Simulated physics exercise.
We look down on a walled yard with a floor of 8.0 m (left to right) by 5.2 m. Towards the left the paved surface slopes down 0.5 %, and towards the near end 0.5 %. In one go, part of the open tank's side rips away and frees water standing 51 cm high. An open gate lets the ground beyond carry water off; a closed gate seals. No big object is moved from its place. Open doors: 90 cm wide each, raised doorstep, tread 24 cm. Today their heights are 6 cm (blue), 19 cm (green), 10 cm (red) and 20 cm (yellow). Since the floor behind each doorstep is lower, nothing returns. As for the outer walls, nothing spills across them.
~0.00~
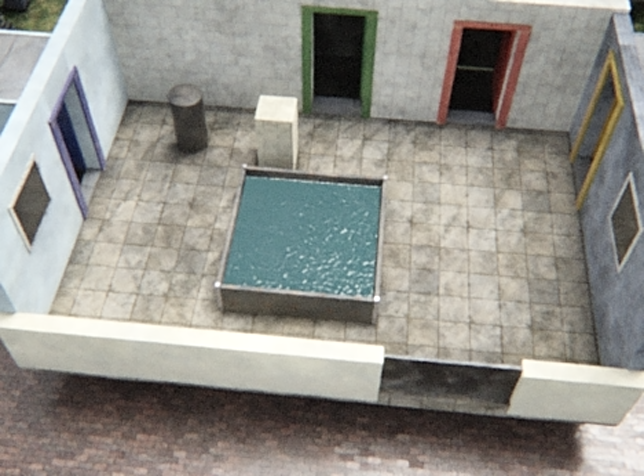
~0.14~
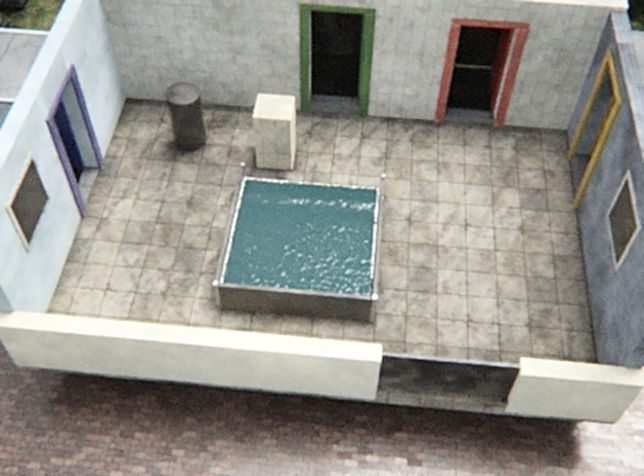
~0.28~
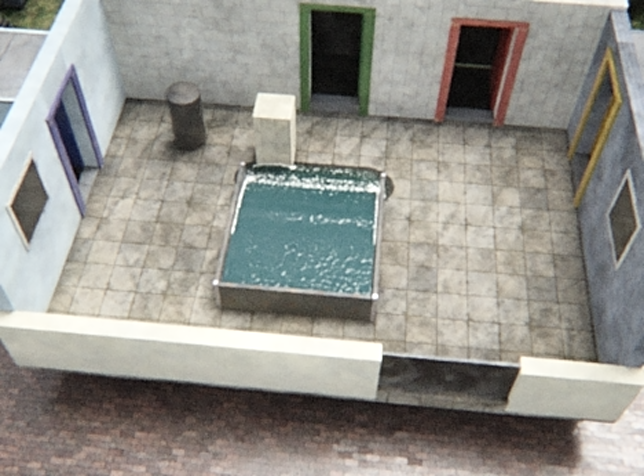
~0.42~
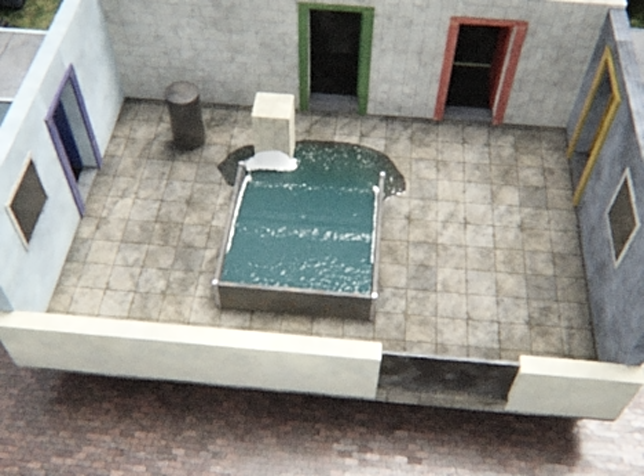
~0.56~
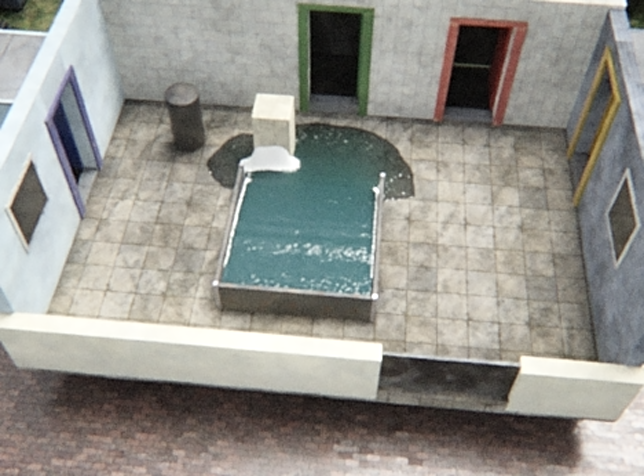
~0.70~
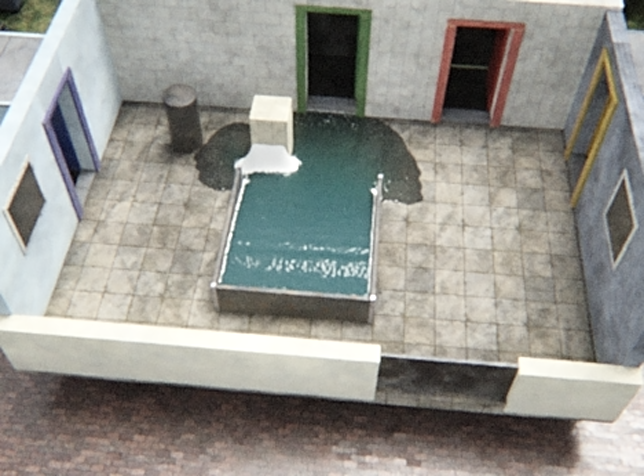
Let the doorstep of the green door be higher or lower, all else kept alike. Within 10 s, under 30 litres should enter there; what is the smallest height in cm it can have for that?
Around 27 cm.
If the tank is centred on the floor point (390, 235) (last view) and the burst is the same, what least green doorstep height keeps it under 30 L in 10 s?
Then it needs to be around 22 cm high.
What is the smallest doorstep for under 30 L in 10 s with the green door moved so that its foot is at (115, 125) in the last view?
About 14.0 cm.
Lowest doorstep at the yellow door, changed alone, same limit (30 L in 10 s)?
Yellow would need about 12.0 cm on its own.
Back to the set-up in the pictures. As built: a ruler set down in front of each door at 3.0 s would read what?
Depths in cm: Blue 11, green 24, red 12, yellow 13.
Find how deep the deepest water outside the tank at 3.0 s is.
Roughly 27 cm.
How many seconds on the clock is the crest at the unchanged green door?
About 1.2 seconds.
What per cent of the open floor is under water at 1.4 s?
Roughly 25 percent.
After 1.4 s water covers 25 % of the floor, deepest (35 cm) near (268, 175); 34 cm at the green door, 30 litres in over its 19 cm doorstep.
After 3.0 s water covers 45 % of the floor, deepest (27 cm) near (561, 135); 24 cm at the green door, 112 litres in over its 19 cm doorstep.
After 10.0 s water covers 95 % of the floor, deepest (15 cm) near (310, 370); 5 cm at the green door, 121 litres in over its 19 cm doorstep.
At the green door as built, the water arrived by 0.7 s and peaked near 34 cm at 1.2 s.
Run again over the same 10 s with other heights there, 75 litres in over 22 cm, 13 litres over 29.5 cm. The limit of 30 litres is kept from about 27 cm up.
